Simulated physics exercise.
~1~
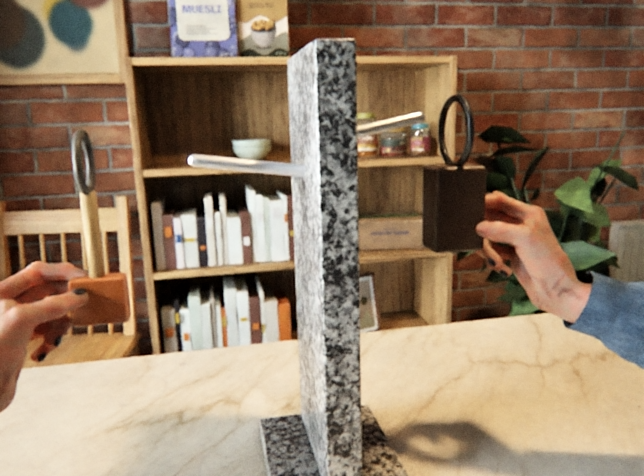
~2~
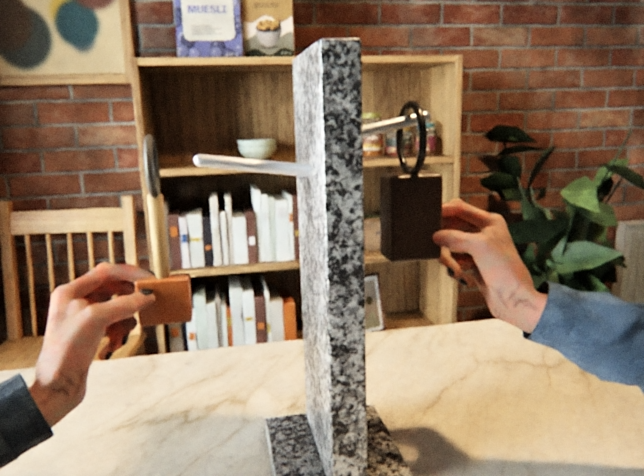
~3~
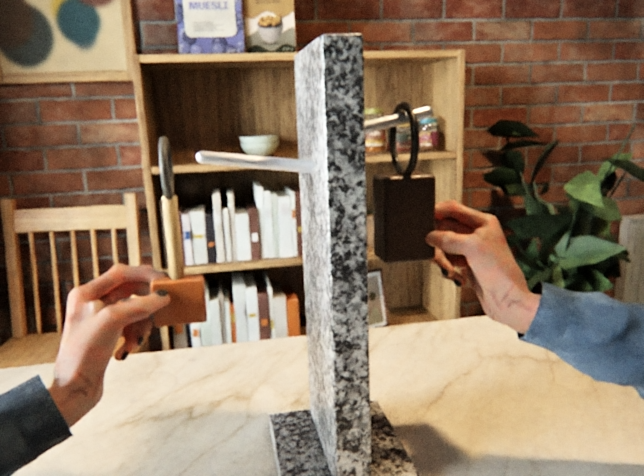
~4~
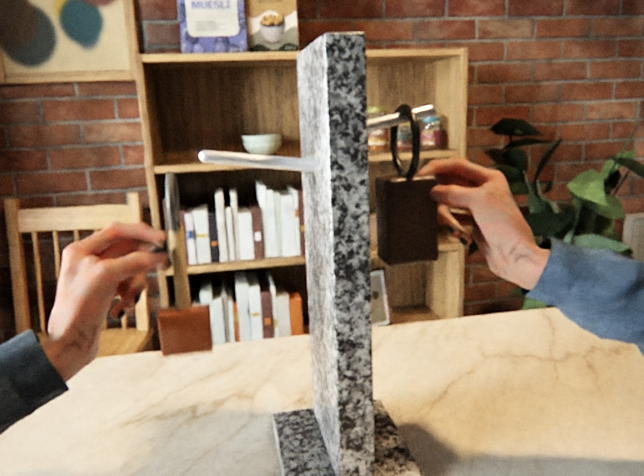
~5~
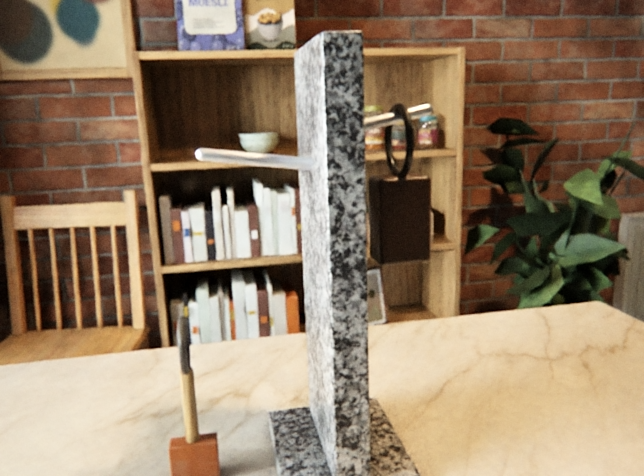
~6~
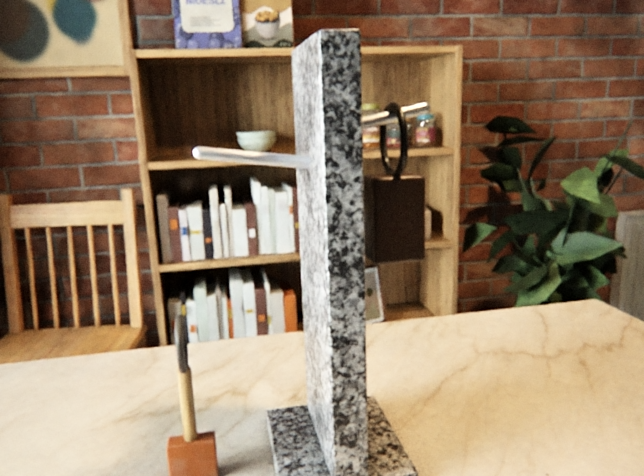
A speckled granite slab stands upright on a marble table, seen from the front by a slightly swaying camera, with pegs jutting from its sides and a bookcase, wooden chair, plant and brick wall behind. A left hand brings in an orange brush with a ring, while a right hand moves a dark brown pouch leftward to the right peg. Both hands let go and draw back. The brush drops at once and ends upright on the table at left, its orange block down. The pouch stays hanging by its ring from the right peg.
